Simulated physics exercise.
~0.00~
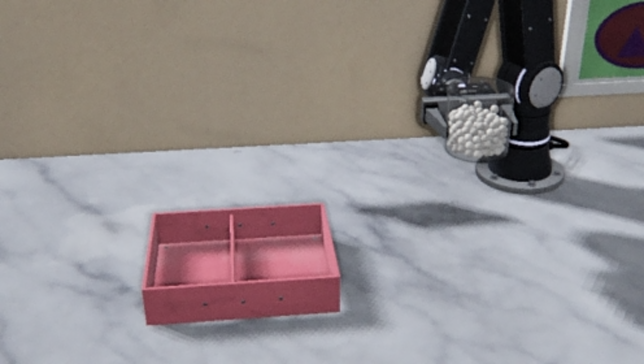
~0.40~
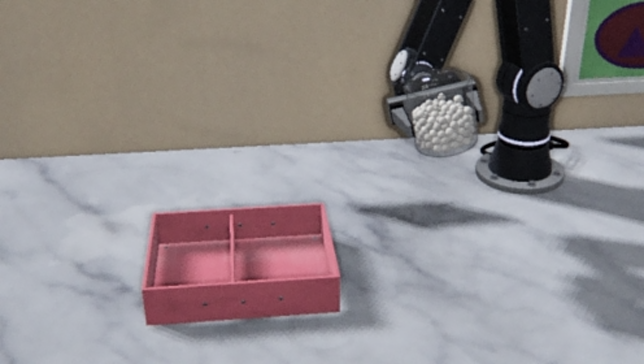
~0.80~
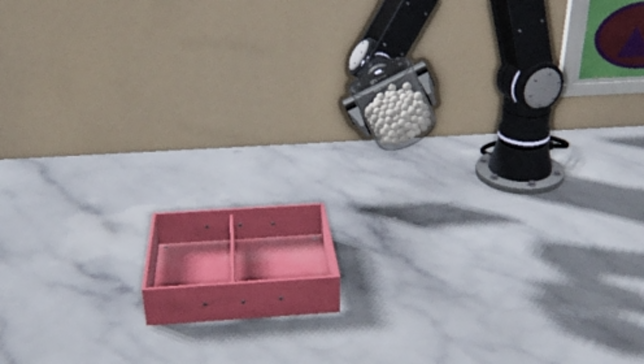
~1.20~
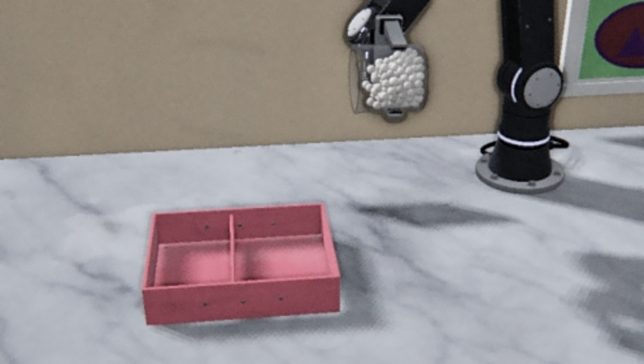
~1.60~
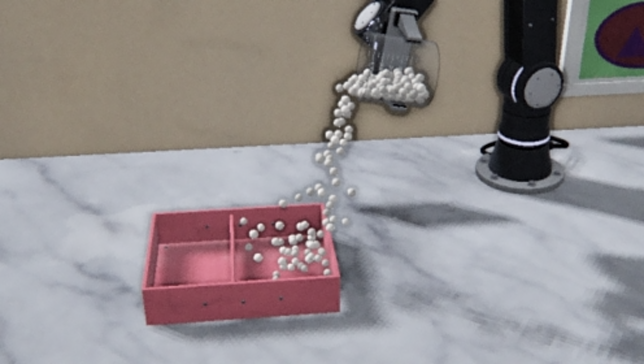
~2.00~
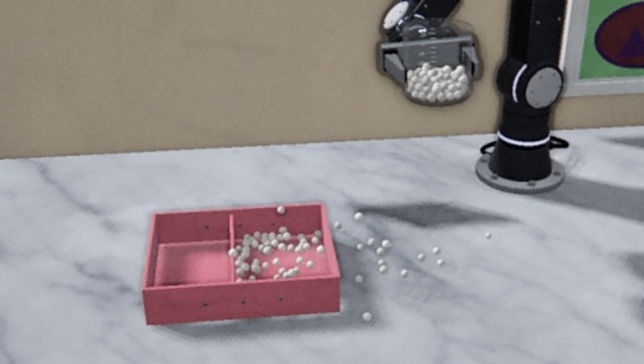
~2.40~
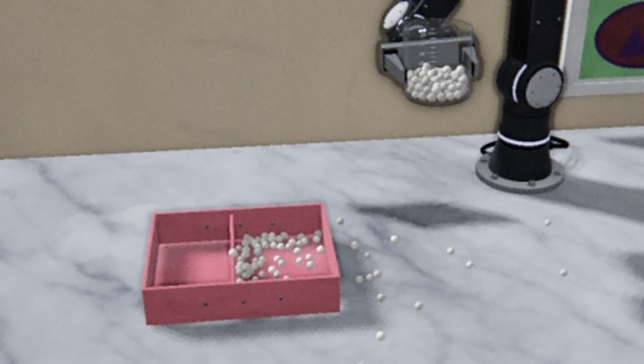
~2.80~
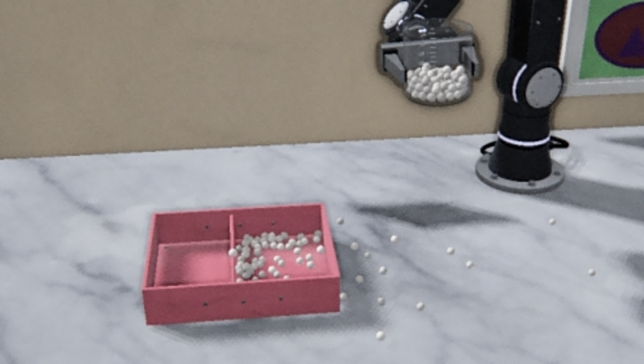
A black robot arm carried a clear cup of white beads left and upward, tipped it over a divided pink tray, then righted it, leaving beads in the tray's right section, some scattered on the marble tabletop, and many still in the cup.
